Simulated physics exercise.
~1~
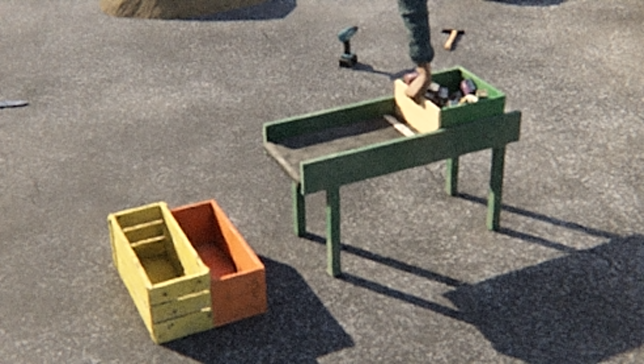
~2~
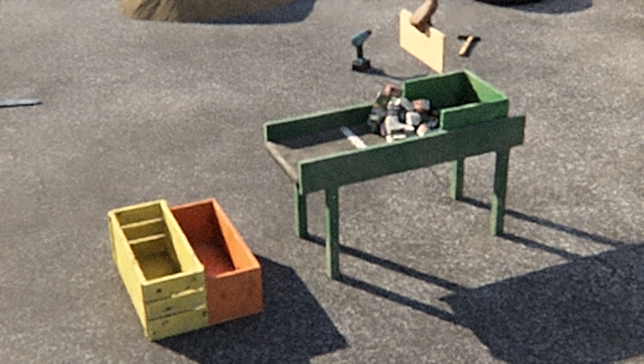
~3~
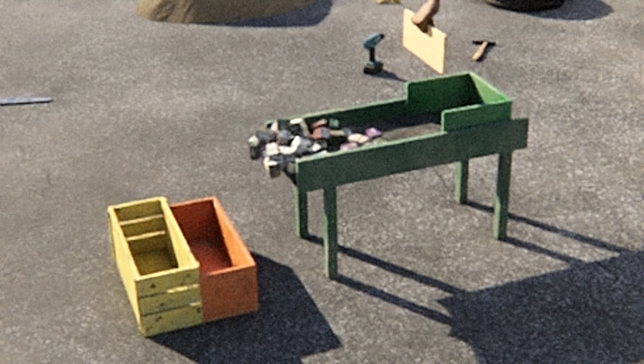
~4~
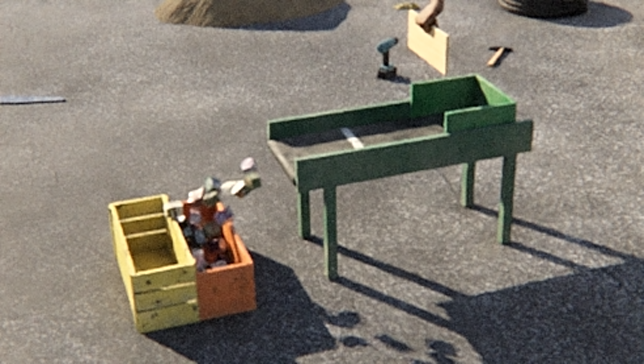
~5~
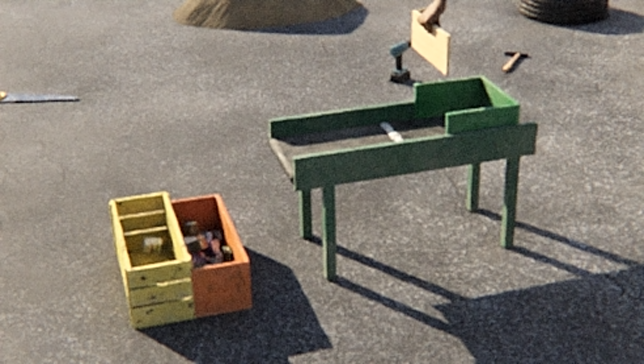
A hand lifts a gate, and small blocks slide left and drop into crates.
